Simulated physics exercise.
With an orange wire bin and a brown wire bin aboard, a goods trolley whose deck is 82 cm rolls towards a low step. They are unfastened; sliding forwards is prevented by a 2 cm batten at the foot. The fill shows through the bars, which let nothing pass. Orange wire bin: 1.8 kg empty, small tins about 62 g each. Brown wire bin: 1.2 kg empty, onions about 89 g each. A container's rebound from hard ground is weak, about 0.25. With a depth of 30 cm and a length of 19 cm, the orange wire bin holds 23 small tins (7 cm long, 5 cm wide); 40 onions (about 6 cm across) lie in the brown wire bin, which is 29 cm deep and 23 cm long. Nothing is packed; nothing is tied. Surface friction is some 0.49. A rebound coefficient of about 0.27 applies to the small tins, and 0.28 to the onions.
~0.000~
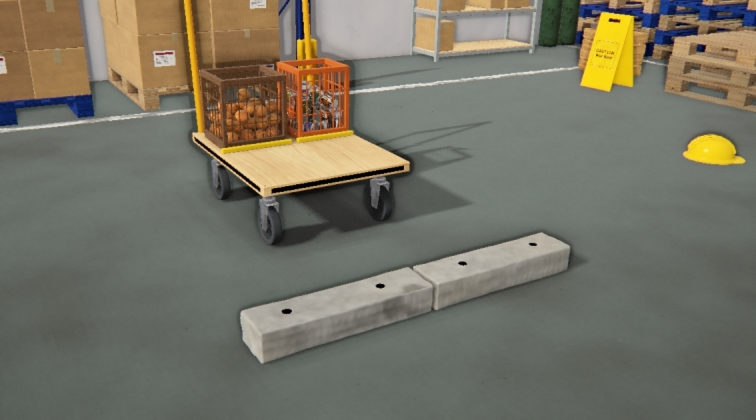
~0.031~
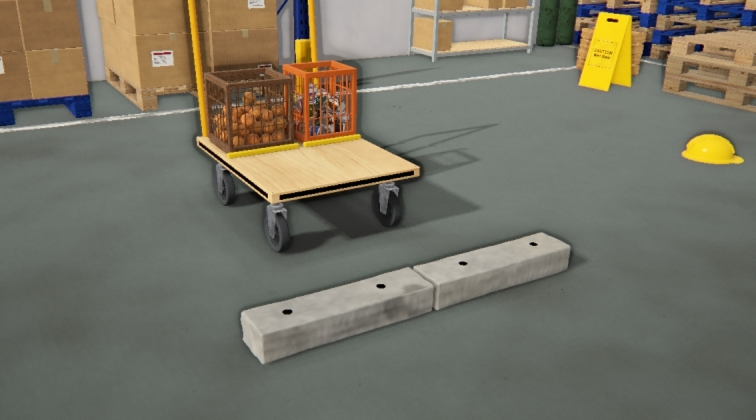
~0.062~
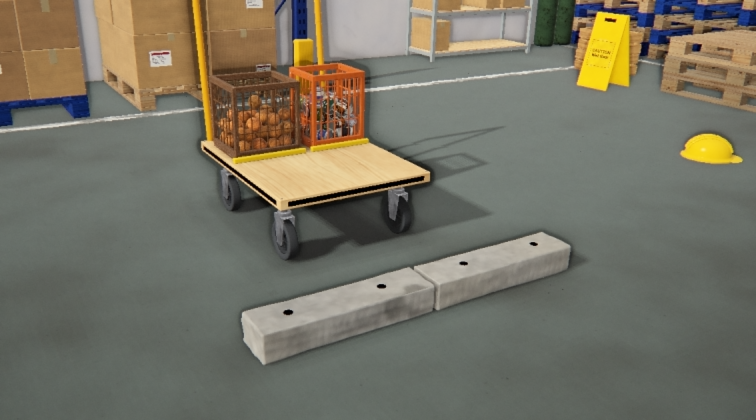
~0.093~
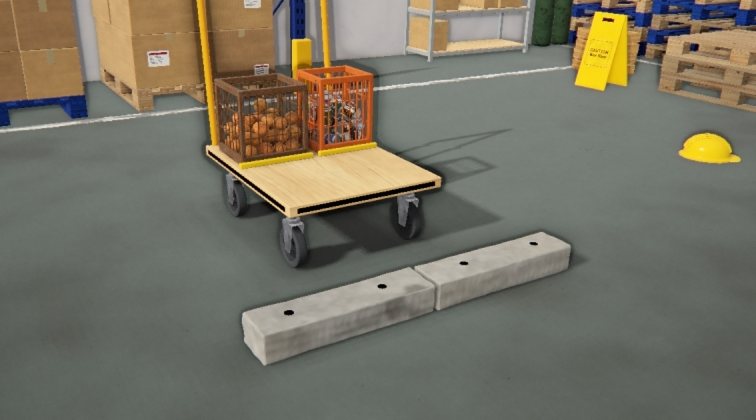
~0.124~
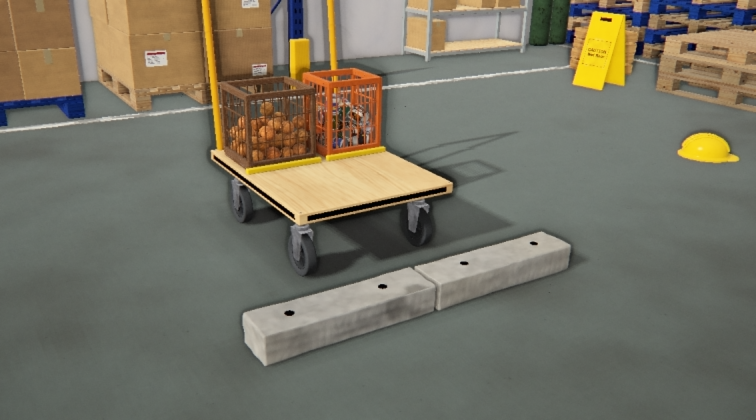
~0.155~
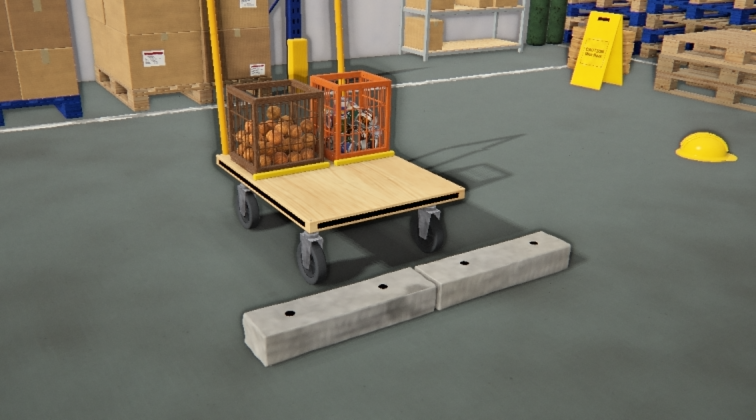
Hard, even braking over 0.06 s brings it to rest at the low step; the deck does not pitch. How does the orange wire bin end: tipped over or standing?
The orange wire bin, as it turns out, tumbles.
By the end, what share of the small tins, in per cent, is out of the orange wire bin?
Roughly 25 percent.
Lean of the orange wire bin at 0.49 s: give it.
85 degrees.
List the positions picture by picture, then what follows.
In the first picture (we follow the rim corner now nearest the camera; the camera moves round a little), orange wire bin at (299, 70); brown wire bin at (221, 80); 53 cm still to roll; nothing out yet.
The second picture shows orange wire bin at (306, 73); brown wire bin at (227, 84); 46 cm still to roll.
The third picture shows orange wire bin at (313, 76); brown wire bin at (233, 87); 38 cm still to roll.
The fourth picture shows orange wire bin at (321, 79); brown wire bin at (240, 91); 31 cm still to roll.
The fifth picture shows orange wire bin at (329, 82); brown wire bin at (246, 94); 24 cm still to roll.
The sixth picture shows orange wire bin at (337, 85); brown wire bin at (254, 98); 16 cm still to roll; nothing out yet.
After 0.19 s, it starts to lose speed.
After 0.31 s, the orange wire bin leans 27° with 0 of 23 out and the brown wire bin leans 16° with 0 of 40 out.
After 0.49 s, the orange wire bin is down with 0 of 23 out and the brown wire bin leans 11° with 0 of 40 out.
After 0.79 s, the orange wire bin is down with 3 of 23 out and the brown wire bin is upright with 0 of 40 out.
When it is over (at 1.05 s), the orange wire bin is down with 6 of 23 out and the brown wire bin is upright with 0 of 40 out. Greatest lean of the orange wire bin, 95°.
